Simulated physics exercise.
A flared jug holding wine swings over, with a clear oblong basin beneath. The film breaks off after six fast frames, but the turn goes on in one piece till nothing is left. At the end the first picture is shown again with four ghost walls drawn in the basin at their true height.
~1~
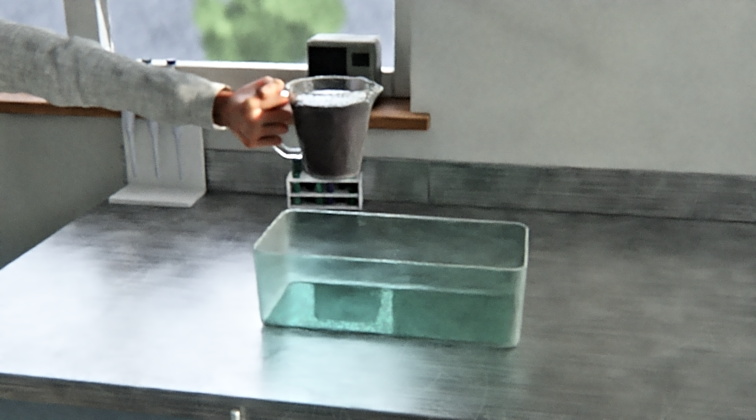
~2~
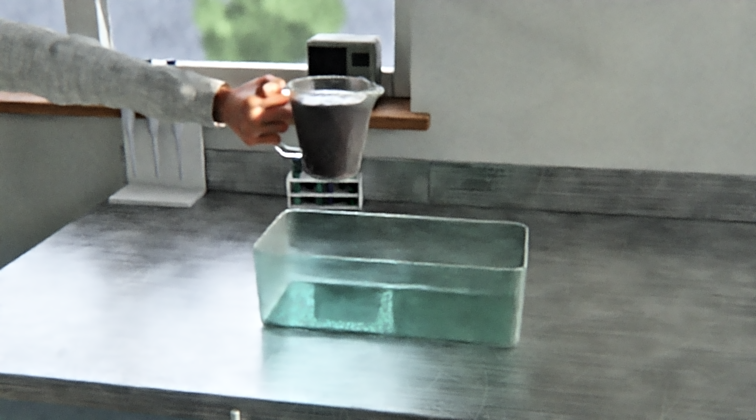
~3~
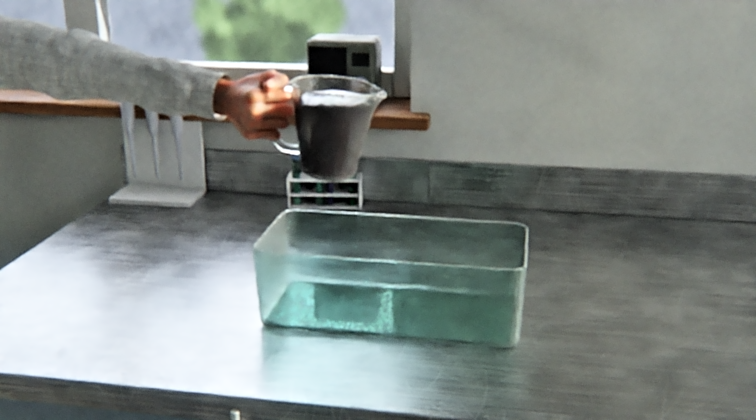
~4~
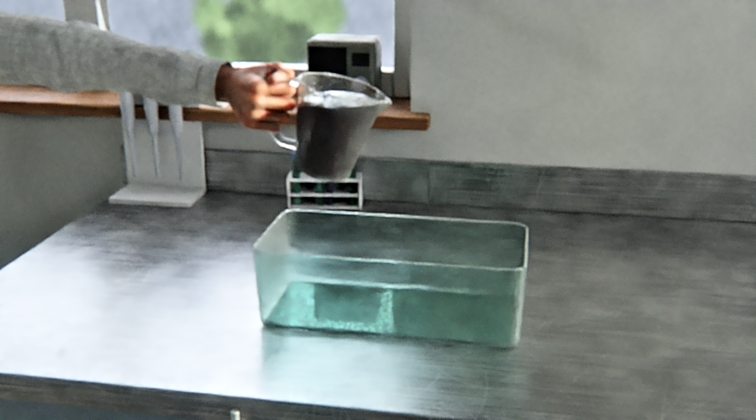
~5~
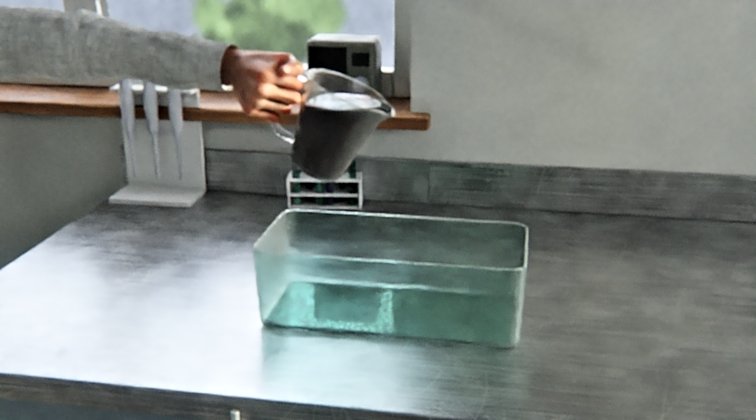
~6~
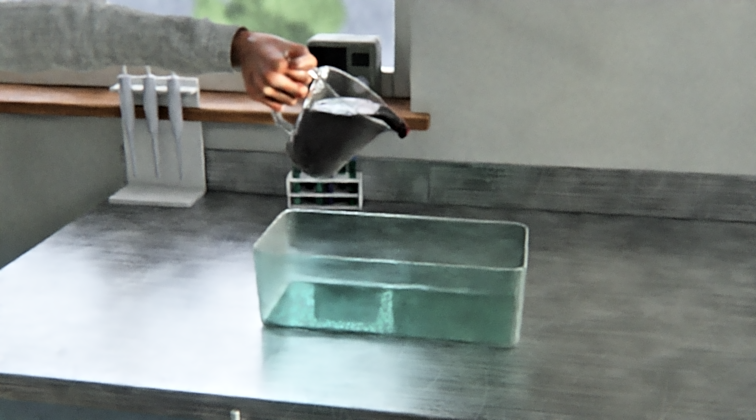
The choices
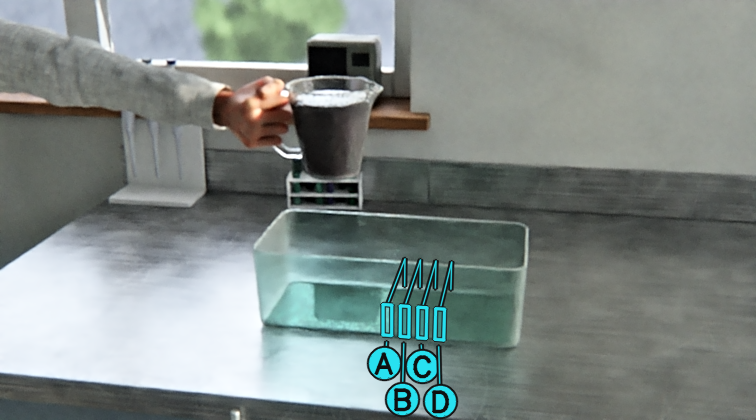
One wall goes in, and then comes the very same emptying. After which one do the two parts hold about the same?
I would pick place C.
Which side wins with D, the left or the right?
The left one.
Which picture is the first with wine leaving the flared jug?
Picture 6.
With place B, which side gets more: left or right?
The right one.
On the marked copy, A at (386, 341); B at (403, 343); C at (421, 344); D at (438, 346).
With A, about 10 % ends left of the wall and 88 % right of it.
With B, about 25 % ends left of the wall and 73 % right of it.
With C, about 53 % ends left of the wall and 46 % right of it.
With D, about 78 % ends left of the wall and 19 % right of it; 3 % is lost outside.
